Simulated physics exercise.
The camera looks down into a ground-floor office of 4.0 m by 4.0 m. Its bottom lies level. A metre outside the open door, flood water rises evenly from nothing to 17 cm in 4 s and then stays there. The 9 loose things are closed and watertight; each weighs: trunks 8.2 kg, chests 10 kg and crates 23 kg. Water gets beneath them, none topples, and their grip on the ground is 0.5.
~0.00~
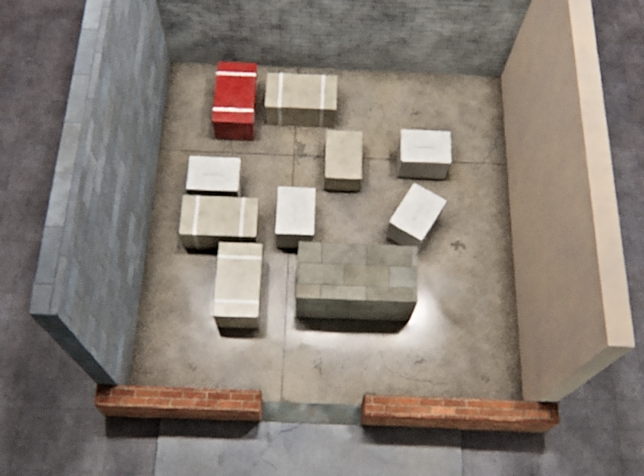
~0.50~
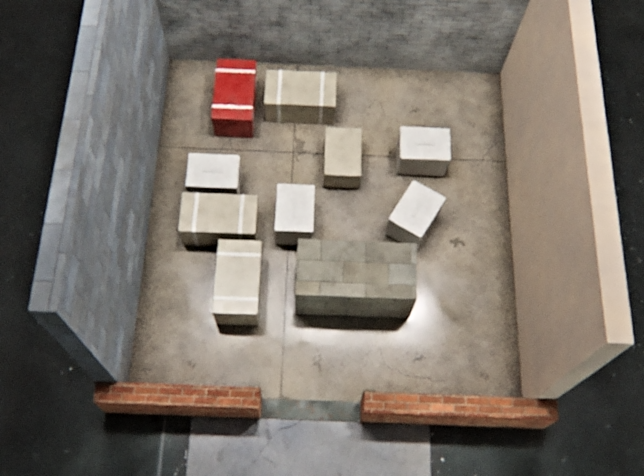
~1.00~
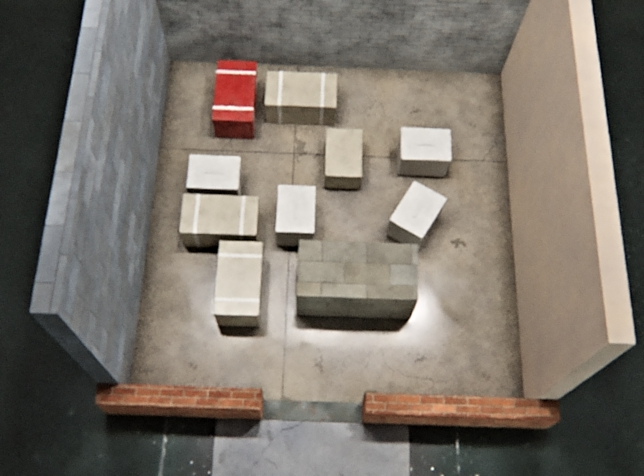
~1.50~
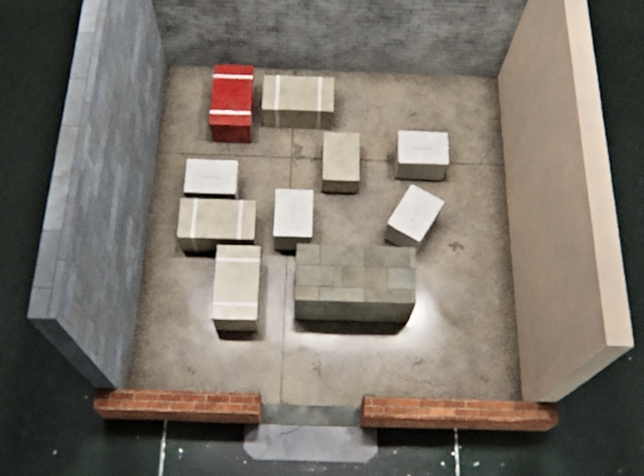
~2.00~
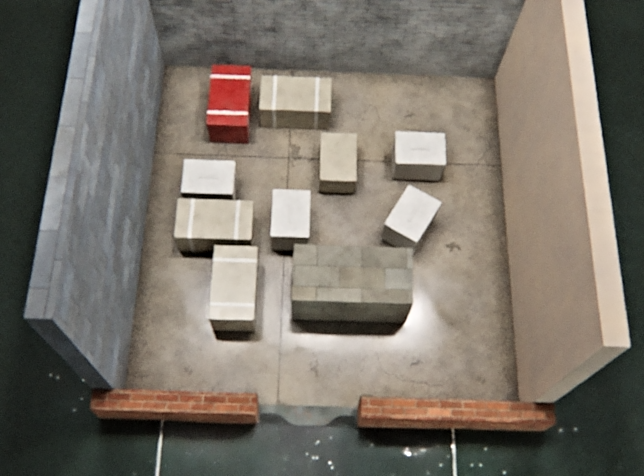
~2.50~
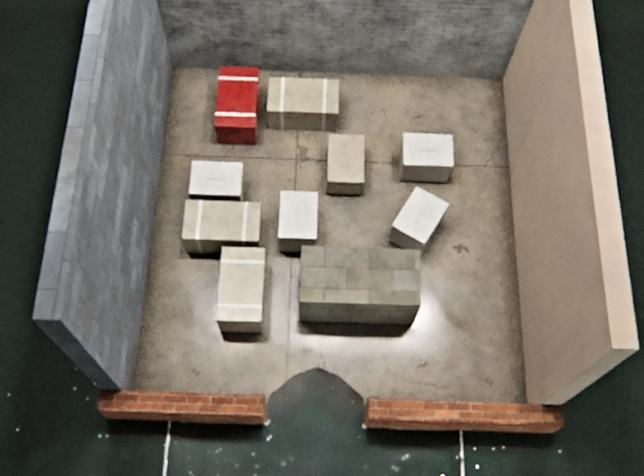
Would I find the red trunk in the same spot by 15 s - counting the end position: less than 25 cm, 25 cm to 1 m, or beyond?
Red trunk travels far.
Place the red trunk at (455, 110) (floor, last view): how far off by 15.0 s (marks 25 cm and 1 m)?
It is nudged along.
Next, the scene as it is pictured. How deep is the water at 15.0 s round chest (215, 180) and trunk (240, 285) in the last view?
About 8 and 7 cm.
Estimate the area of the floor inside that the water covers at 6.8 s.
About 9.0 m2.
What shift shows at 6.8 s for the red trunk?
Roughly 0 cm by then.
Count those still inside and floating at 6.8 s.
I count 2.
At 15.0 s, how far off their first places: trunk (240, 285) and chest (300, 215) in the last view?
In turn: 80 cm, 30 cm.
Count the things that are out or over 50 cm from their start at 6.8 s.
By then 1.
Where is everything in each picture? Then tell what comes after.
The red trunk at (235, 92) rests on the ground; 0.0 m2 under water; 0 of 9 have shifted, in the first frame.
The red trunk at (234, 89), on the bottom; water covers 0.0 m2; 0 of 9 have shifted, in the second frame.
The red trunk at (235, 90), on the bottom; water covers 0.0 m2; 0 of 9 have shifted, in the third frame.
The red trunk at (232, 94), on the bottom; 0.0 m2 under water; 0 of 9 have shifted, in the fourth frame.
The red trunk at (229, 95) rests on the ground; water covers 0.0 m2; 0 of 9 have shifted, in the fifth frame.
The red trunk at (237, 96), on the bottom; water covers 0.2 m2; 0 of 9 have shifted, in the sixth frame.
After 3.5 s the red trunk is near (237, 96), 0.0 m from its start, aground; 0 afloat.
After 6.8 s the red trunk is near (237, 96), 0.0 m from its start, aground; 2 afloat.
After 11.0 s the red trunk is near (256, 79), 0.3 m from its start, afloat; 5 afloat.
After 15.0 s the red trunk is near (381, 108), 1.6 m from its start, afloat; 8 afloat.
